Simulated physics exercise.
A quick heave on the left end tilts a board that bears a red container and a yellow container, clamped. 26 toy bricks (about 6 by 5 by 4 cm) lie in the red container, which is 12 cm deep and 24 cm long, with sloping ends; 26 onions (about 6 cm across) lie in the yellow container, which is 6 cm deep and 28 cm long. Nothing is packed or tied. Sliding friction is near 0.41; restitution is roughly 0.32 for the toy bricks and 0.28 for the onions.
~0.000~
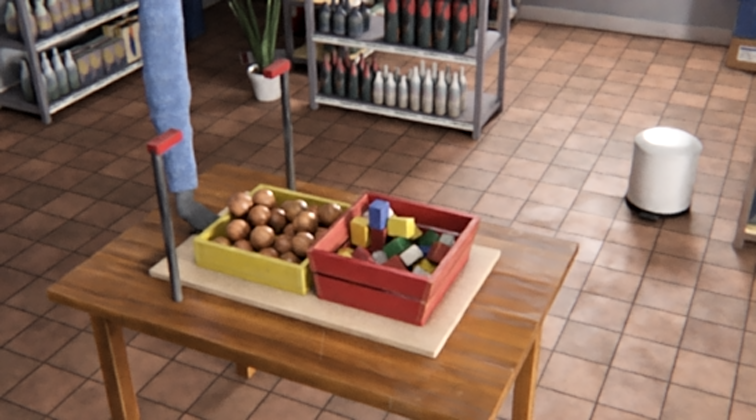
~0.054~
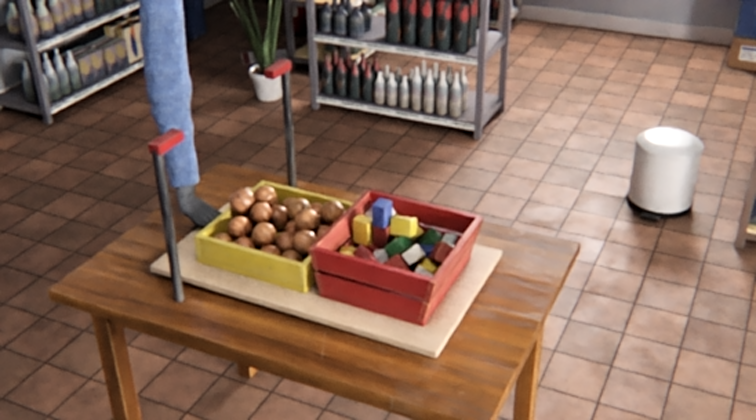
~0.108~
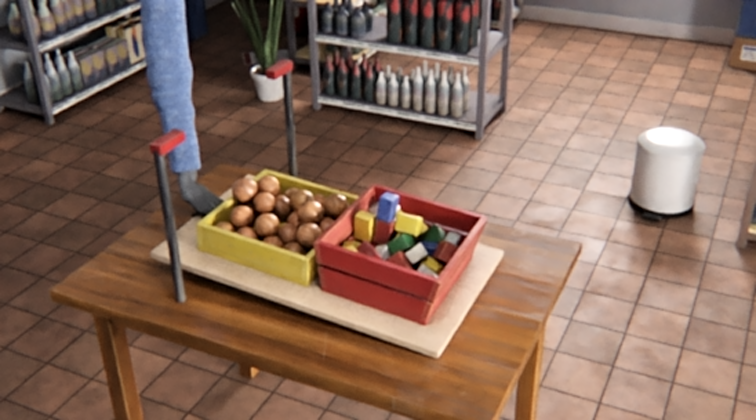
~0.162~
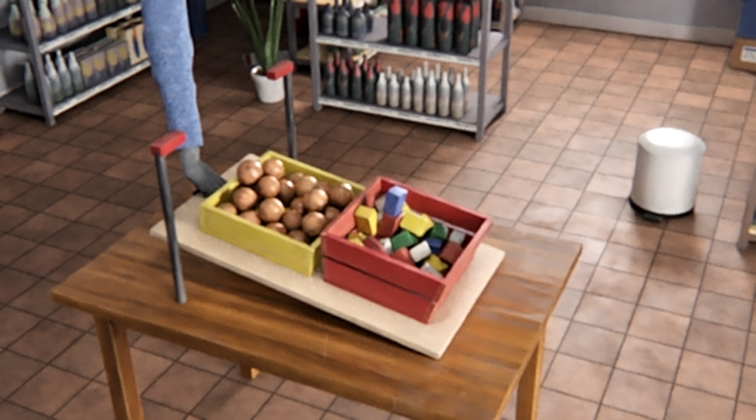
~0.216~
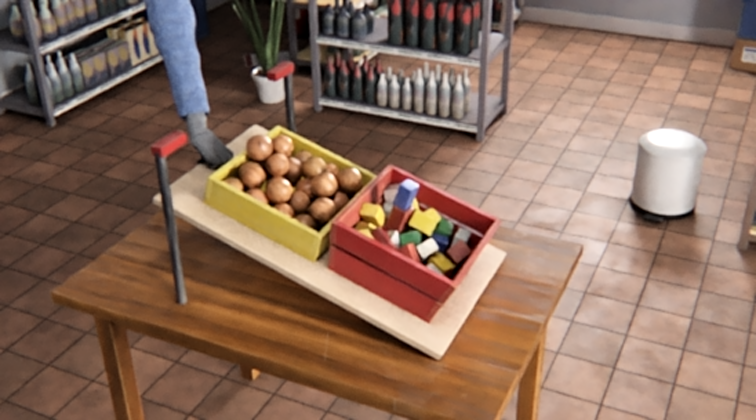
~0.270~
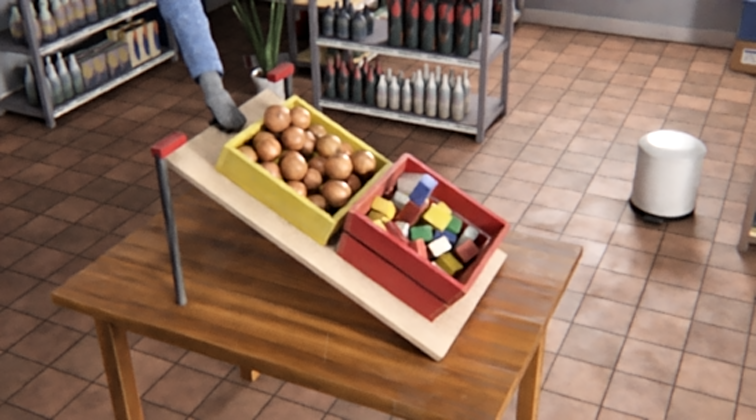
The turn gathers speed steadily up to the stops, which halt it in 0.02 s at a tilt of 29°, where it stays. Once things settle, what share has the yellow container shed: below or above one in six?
It sheds over a sixth of them.
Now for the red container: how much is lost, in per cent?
About: Red container 10 per cent.
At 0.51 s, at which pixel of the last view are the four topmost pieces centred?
Around (394, 85).
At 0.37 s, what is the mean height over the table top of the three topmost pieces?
Roughly 50 cm.
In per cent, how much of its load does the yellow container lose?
Near 90 in a hundred.
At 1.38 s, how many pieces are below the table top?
Roughly 12.
After 0.27 s, the lift is arrested.
After 0.37 s, tilt 29°; red container 26 in, 0 out and yellow container 25 in, 1 out.
After 0.51 s, tilt 29°; red container 25 in, 1 out and yellow container 15 in, 11 out.
After 0.77 s, tilt 29°; red container 24 in, 2 out and yellow container 2 in, 24 out.
Final count (at 1.38 s), red container 24 in, 2 out and yellow container 2 in, 24 out. Asked share, 24 of 26, 92 per cent.
